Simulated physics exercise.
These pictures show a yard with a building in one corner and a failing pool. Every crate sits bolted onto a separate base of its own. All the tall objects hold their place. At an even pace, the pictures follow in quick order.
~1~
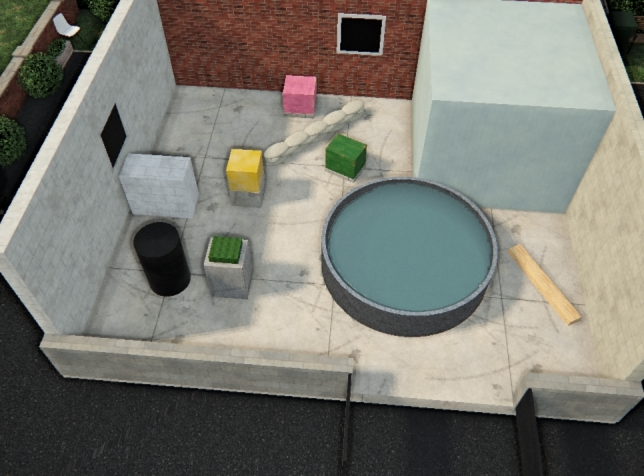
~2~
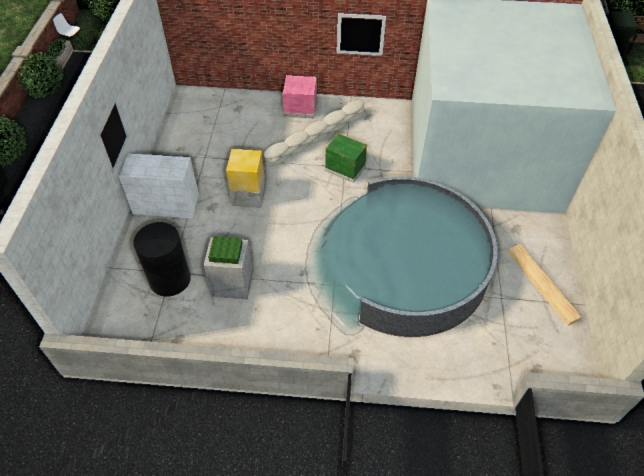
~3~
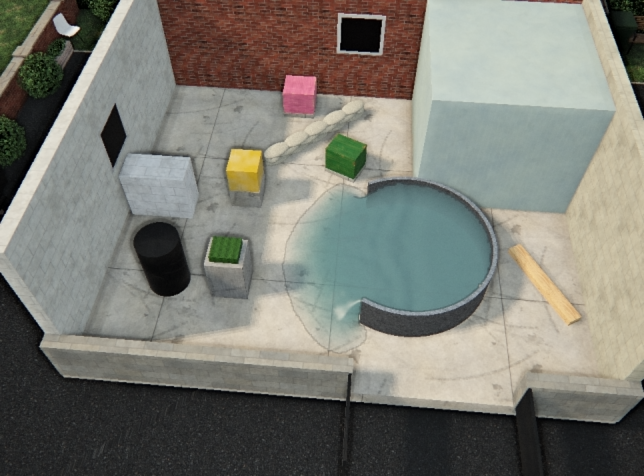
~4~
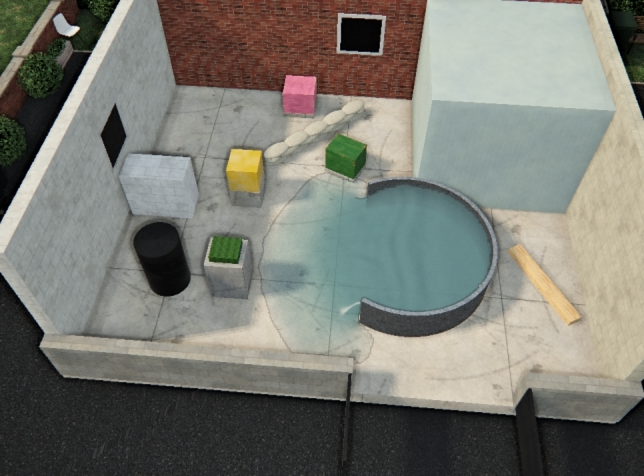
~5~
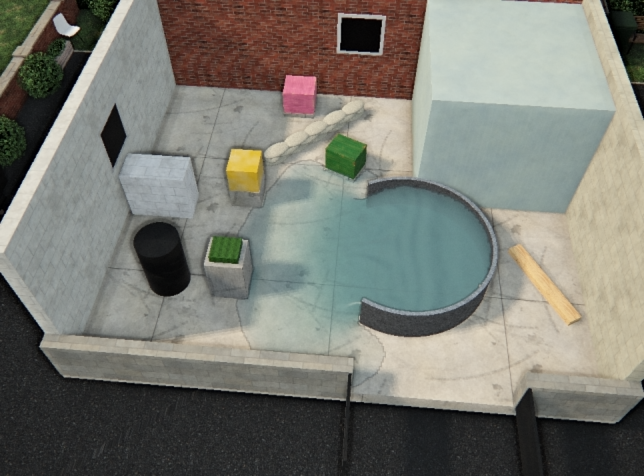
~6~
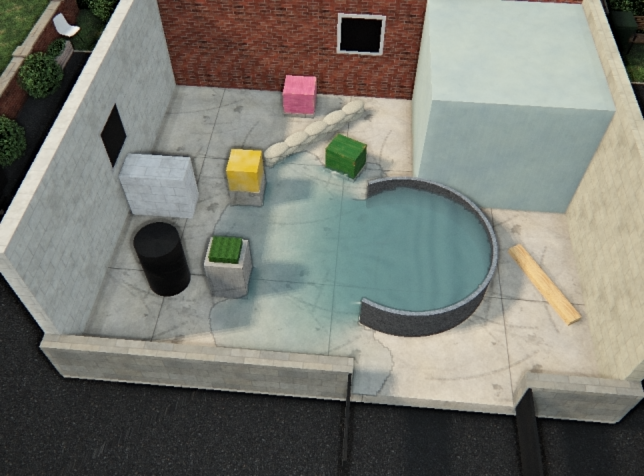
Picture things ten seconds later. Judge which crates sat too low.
The yellow crate was not too low. The pink crate was too low. The green crate was too low.
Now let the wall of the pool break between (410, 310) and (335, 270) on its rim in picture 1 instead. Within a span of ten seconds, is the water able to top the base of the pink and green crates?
Observed: Pink crate stays clear; green crate is doused.
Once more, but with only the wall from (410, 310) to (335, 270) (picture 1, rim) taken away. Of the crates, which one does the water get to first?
I'd go with the yellow one.
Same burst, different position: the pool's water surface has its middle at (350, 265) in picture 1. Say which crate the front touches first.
My pick is the crate marked yellow.
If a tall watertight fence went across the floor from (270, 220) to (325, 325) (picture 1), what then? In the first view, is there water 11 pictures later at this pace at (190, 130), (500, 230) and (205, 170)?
As listed: Flooded, clear, under water.
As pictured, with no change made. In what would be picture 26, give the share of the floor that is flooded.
I reckon around 65 %.
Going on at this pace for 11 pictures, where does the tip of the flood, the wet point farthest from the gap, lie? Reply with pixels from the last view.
About (170, 103).
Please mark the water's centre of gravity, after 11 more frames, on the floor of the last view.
Close to (302, 255).
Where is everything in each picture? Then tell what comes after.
The pool at (408, 243) is whole and still, in the first picture.
The front is at (357, 330), out from the gap at (326, 250), in the second picture.
Water pours out at (325, 252) and has run to (341, 348), in the third picture.
The front is at a hidden place, out from the gap at (325, 253), in the fourth picture.
The front is at (304, 164), out from the gap at (325, 254), in the fifth picture.
The front is at (303, 152), out from the gap at (325, 254), in the sixth picture.
A moment on, water covers 40 % of the floor; the yellow crate water round its plinth, the pink crate not reached, the green crate water round its plinth.
Next, water covers 55 % of the floor; the yellow crate water round its plinth, the pink crate not reached, the green crate water round its plinth.
Then, water covers 65 % of the floor; the yellow crate water round its plinth, the pink crate not reached, the green crate water round its plinth.
Later, water covers 85 % of the floor; the yellow crate water round its plinth, the pink crate water round its plinth, the green crate water round its plinth.
In the end, water covers 90 % of the floor; the yellow crate stayed above the water, the pink crate was topped, the green crate was topped.
